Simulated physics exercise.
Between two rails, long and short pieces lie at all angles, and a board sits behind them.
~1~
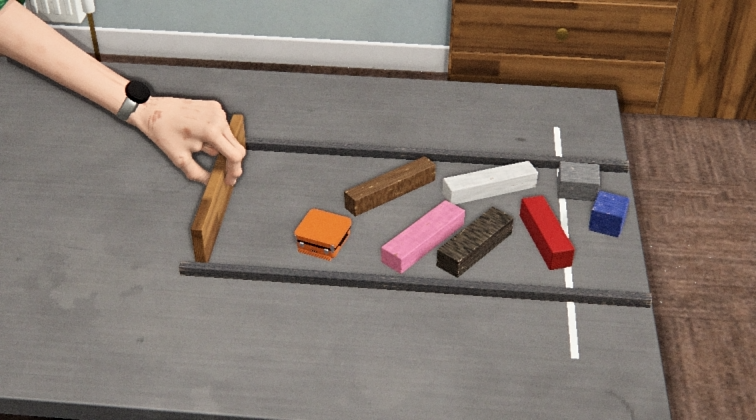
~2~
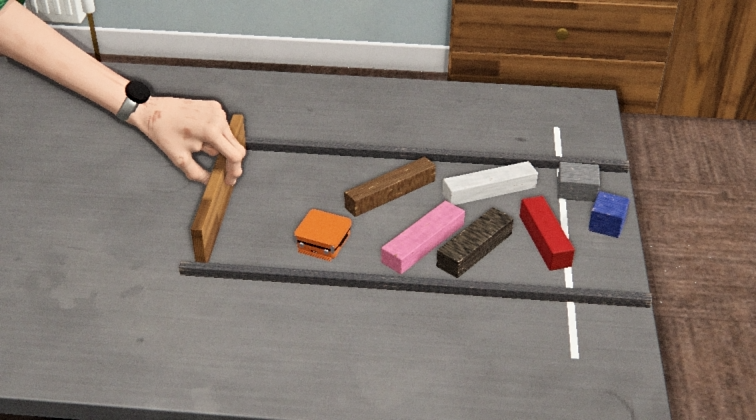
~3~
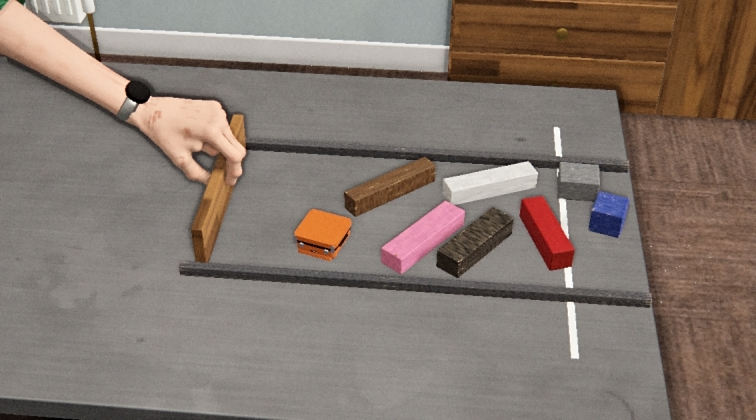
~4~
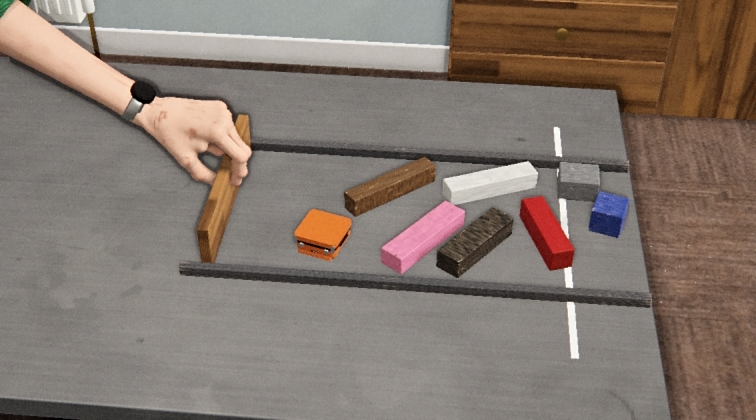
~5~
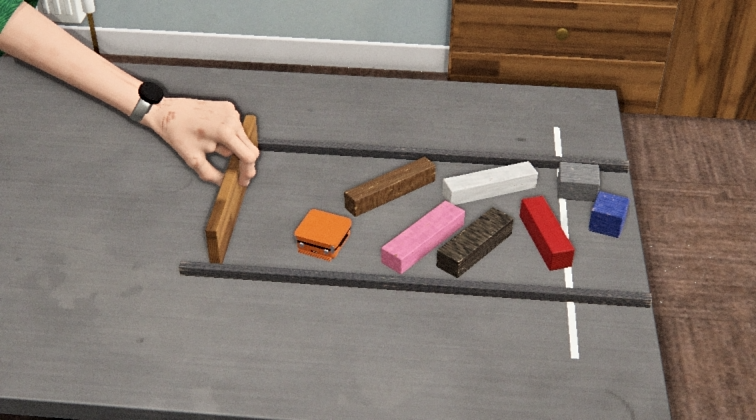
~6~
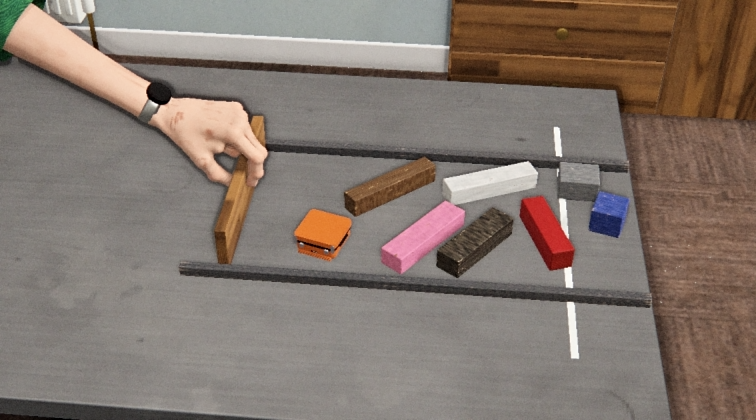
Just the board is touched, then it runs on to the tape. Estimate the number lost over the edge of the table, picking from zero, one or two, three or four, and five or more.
After the push, three or four have dropped.
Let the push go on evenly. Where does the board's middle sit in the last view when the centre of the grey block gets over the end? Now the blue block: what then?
Approx. (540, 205) for the first, approx. (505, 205) for the second.
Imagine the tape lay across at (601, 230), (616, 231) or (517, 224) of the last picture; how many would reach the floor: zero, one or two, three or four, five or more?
Five or over; 5 or more; one to two.
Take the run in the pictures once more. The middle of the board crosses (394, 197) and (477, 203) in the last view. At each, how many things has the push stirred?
Counts: 4 and 8.
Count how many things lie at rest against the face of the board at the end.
That would be 2 of them.
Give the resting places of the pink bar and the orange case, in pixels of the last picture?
Final positions - pink bar around (626, 253), orange case around (590, 250).
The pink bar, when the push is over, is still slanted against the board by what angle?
About 0° out of line.
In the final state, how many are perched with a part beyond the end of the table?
The tally is 1.
Early on, none off yet; blue block at rest near (609, 215); grey block at rest near (578, 182); red stick at rest near (546, 232).
Finally, the number that fall off is three or four; lost, black bar, red stick, grey block and blue block.
